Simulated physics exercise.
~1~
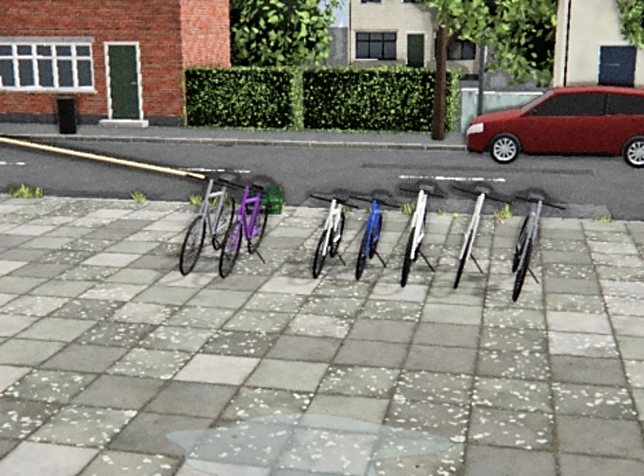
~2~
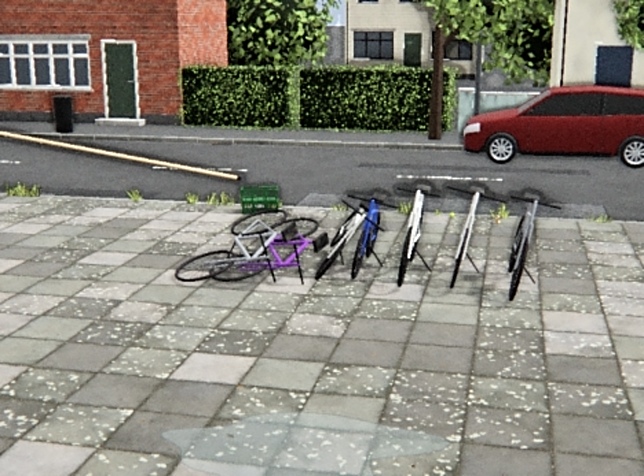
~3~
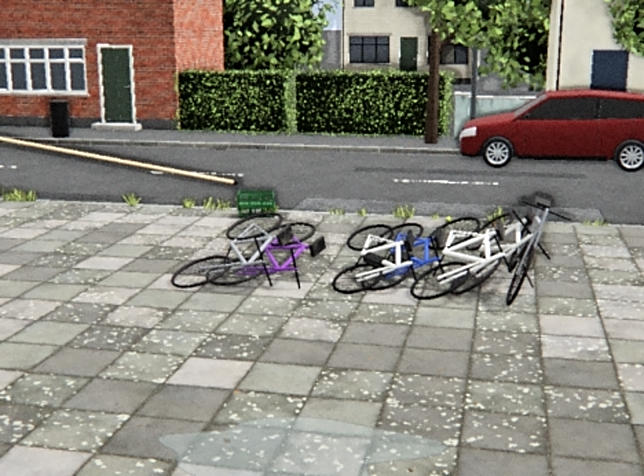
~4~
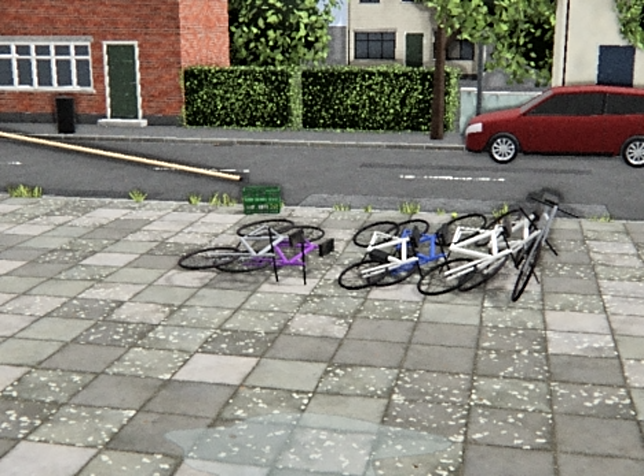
At first, seven bicycles stand in a row on the paving beside a road, one of them purple and another blue, while a long pale pole reaches in from the left. The pole shifts right, and the leftmost bicycle and its purple neighbour topple to the right. The white bicycle next to them tips against the blue one, which starts to lean. Both go down, and the two pale bicycles beyond them follow in turn. At the end, the purple bicycle lies low with the first, the blue one rests steeply tilted in the tangle, and only the rightmost bicycle still stands.
